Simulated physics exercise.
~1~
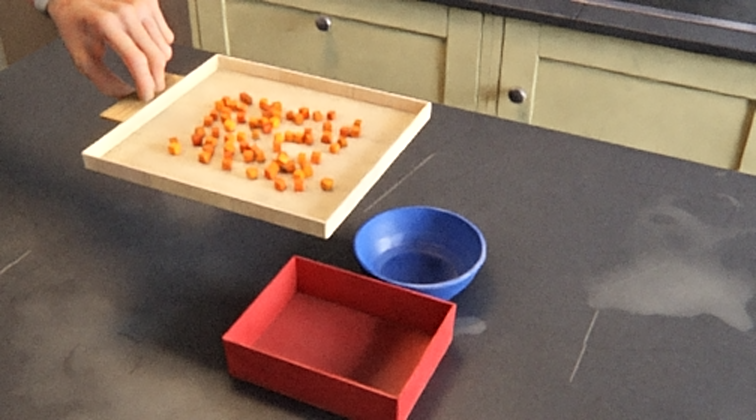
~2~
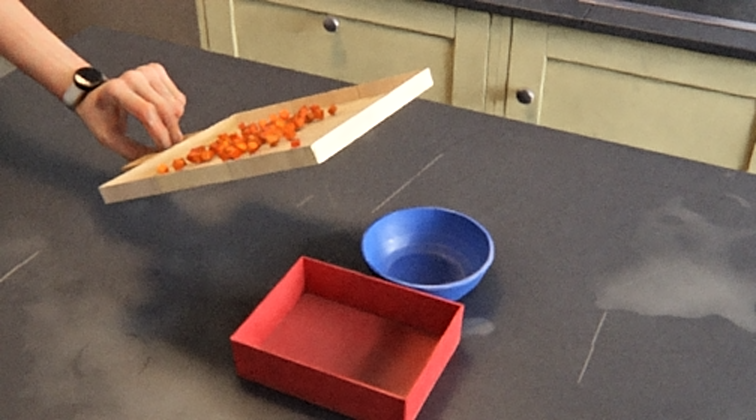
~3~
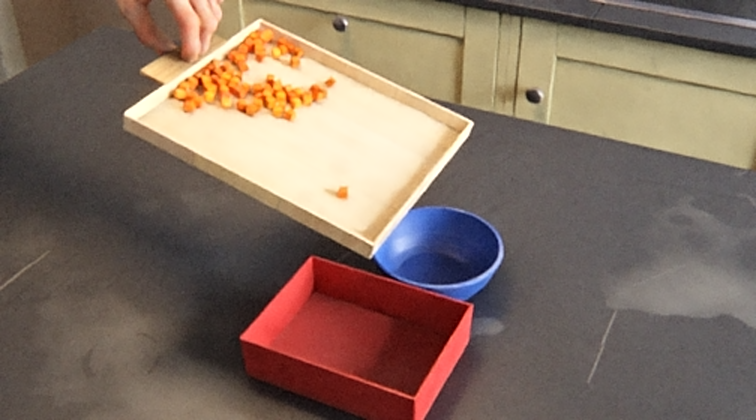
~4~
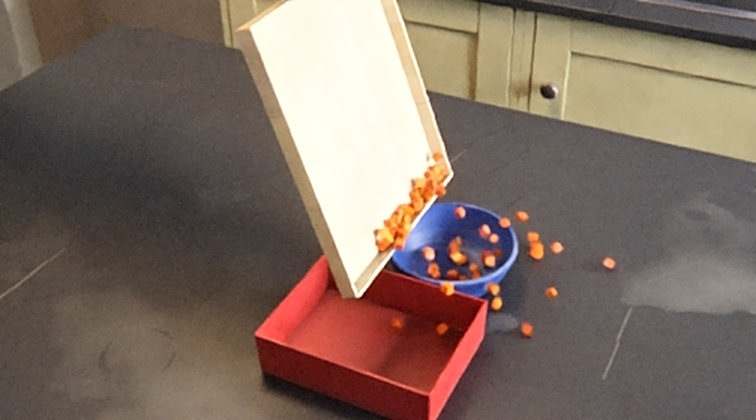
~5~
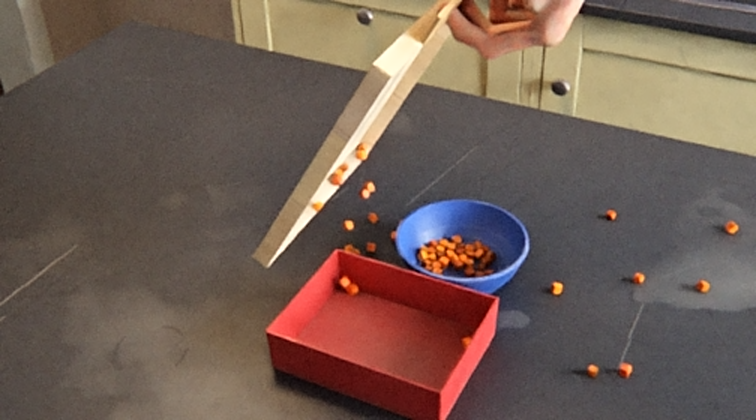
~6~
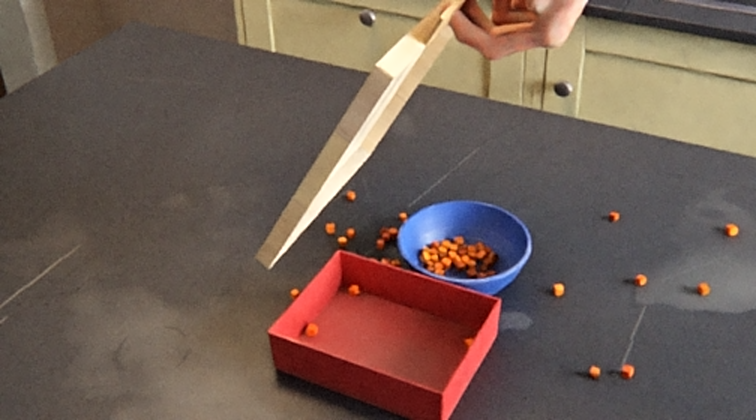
Hand tilting a wooden tray of carrot cubes, levelling it, then tipping them into a blue bowl, red tin and across table.
